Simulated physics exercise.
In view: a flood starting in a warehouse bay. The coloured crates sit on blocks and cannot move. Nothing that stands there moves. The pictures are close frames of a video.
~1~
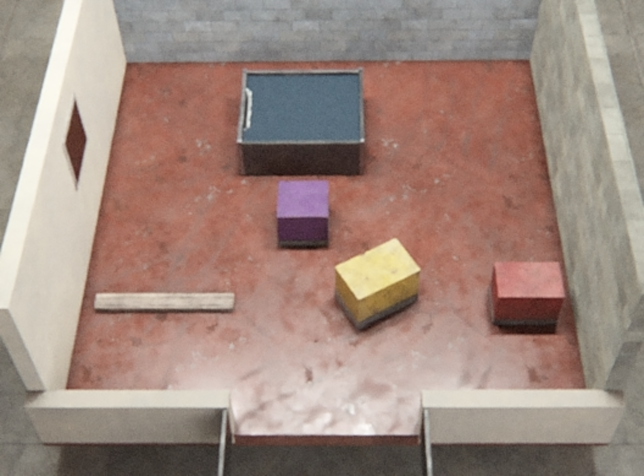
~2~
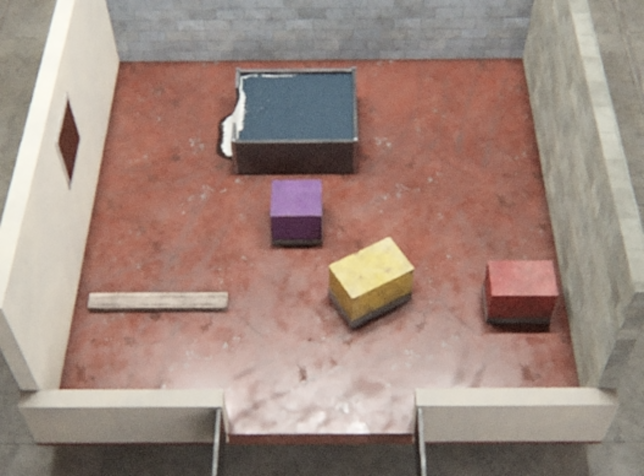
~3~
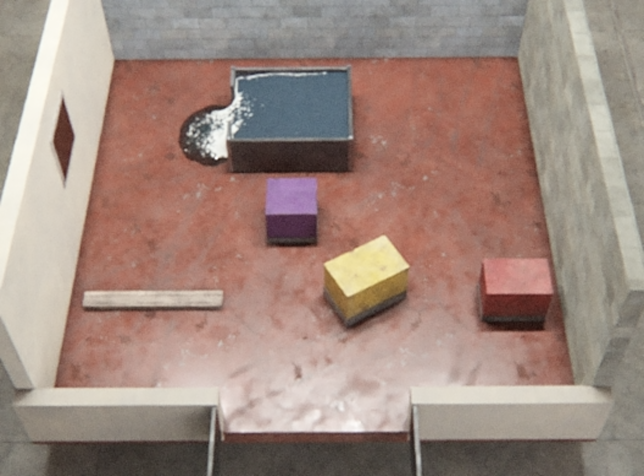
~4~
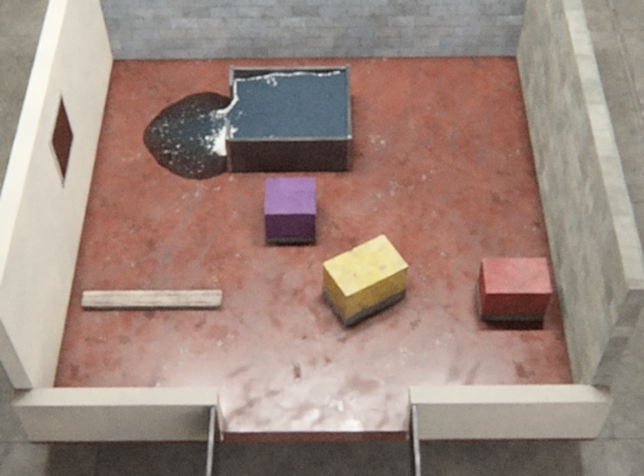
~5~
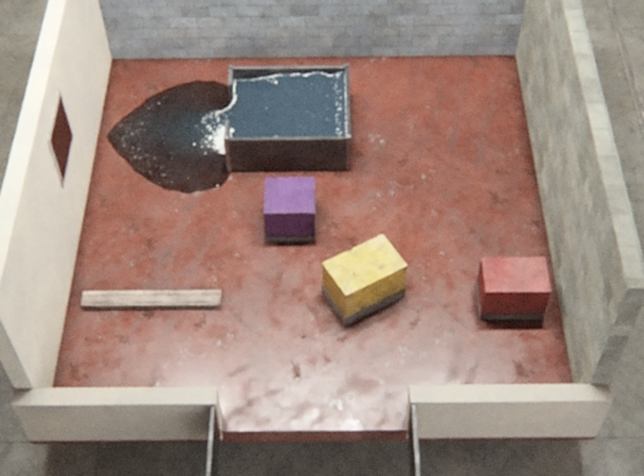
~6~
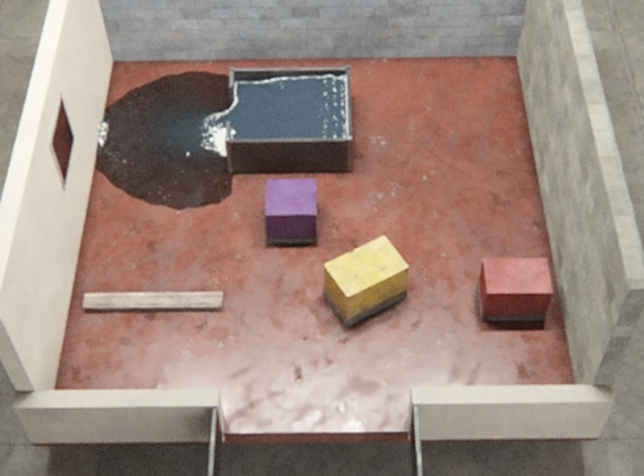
Dark water pouring from the left side of an open tank and spreading across a red floor to the left wall.
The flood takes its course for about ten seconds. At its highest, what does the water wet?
In the end: The yellow crate stays dry; the red crate stays dry; the purple crate stays dry.
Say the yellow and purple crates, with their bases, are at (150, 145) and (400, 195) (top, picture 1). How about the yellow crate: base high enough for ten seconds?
My reading: Yellow crate is wetted.
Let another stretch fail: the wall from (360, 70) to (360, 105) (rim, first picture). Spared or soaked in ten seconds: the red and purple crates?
In short: Red crate takes water; purple crate escapes it.
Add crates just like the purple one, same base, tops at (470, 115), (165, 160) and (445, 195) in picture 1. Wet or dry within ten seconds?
As listed: Keeps dry, takes water, stays dry.
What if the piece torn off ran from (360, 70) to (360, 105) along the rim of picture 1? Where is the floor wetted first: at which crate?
That is the red one.
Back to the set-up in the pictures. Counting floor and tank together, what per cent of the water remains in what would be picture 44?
Near 100 in a hundred.
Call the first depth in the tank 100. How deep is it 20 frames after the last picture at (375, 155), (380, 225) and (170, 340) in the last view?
Roughly 0, 0 and 2 per cent, in turn.
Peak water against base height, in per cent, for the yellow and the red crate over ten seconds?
Roughly 40 per cent, then 50 per cent.
A moment on, water covers 15 % of the floor; the yellow crate not reached, the red crate not reached, the purple crate not reached.
Next, water covers 20 % of the floor; the yellow crate not reached, the red crate not reached, the purple crate not reached.
Then, water covers 35 % of the floor; the yellow crate not reached, the red crate not reached, the purple crate not reached.
Later, water covers 60 % of the floor; the yellow crate water round its plinth, the red crate not reached, the purple crate water round its plinth.
In the end, water covers 85 % of the floor; the yellow crate stayed above the water, the red crate stayed above the water, the purple crate stayed above the water.
